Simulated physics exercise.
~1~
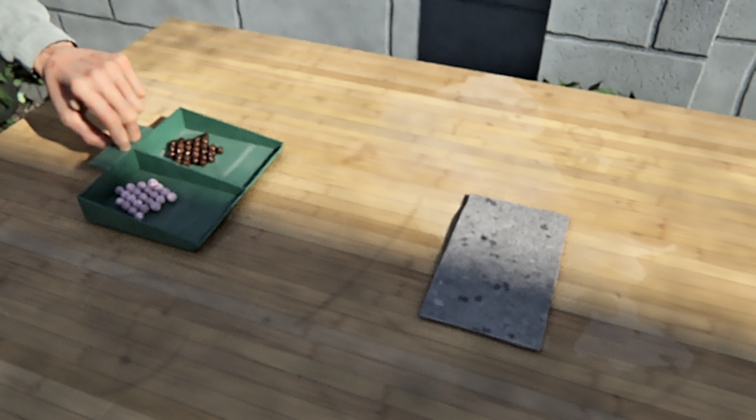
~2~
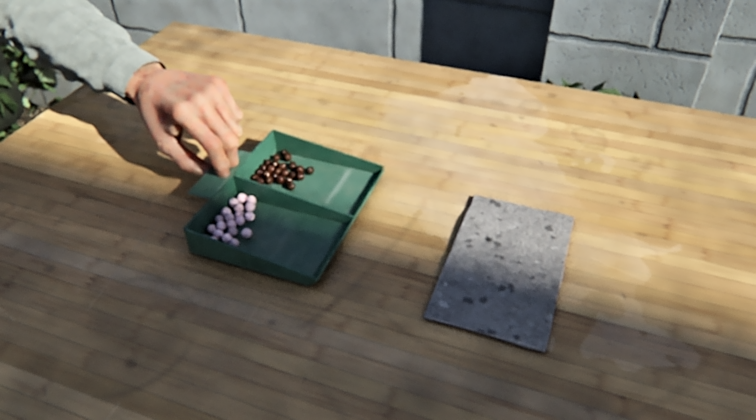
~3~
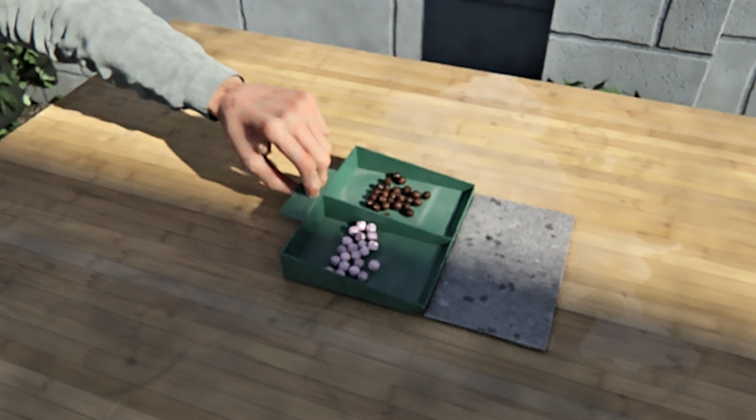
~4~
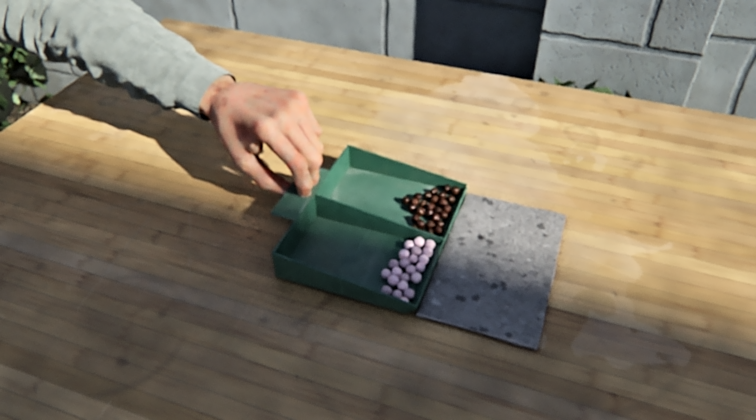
On a light wooden table before a grey stone-block wall, seen from above at an angle through a slightly swaying view, a hand in a pale grey sleeve holds a green divided tray at the left. Small pale lilac balls sit in the nearer part and dark brown ones in the farther part, while a speckled grey slab lies to the right. The hand pushes the tray rightwards across the wood until it stops against the slab. Both handfuls then slide on towards the front rim and gather there, every ball staying inside its own part.
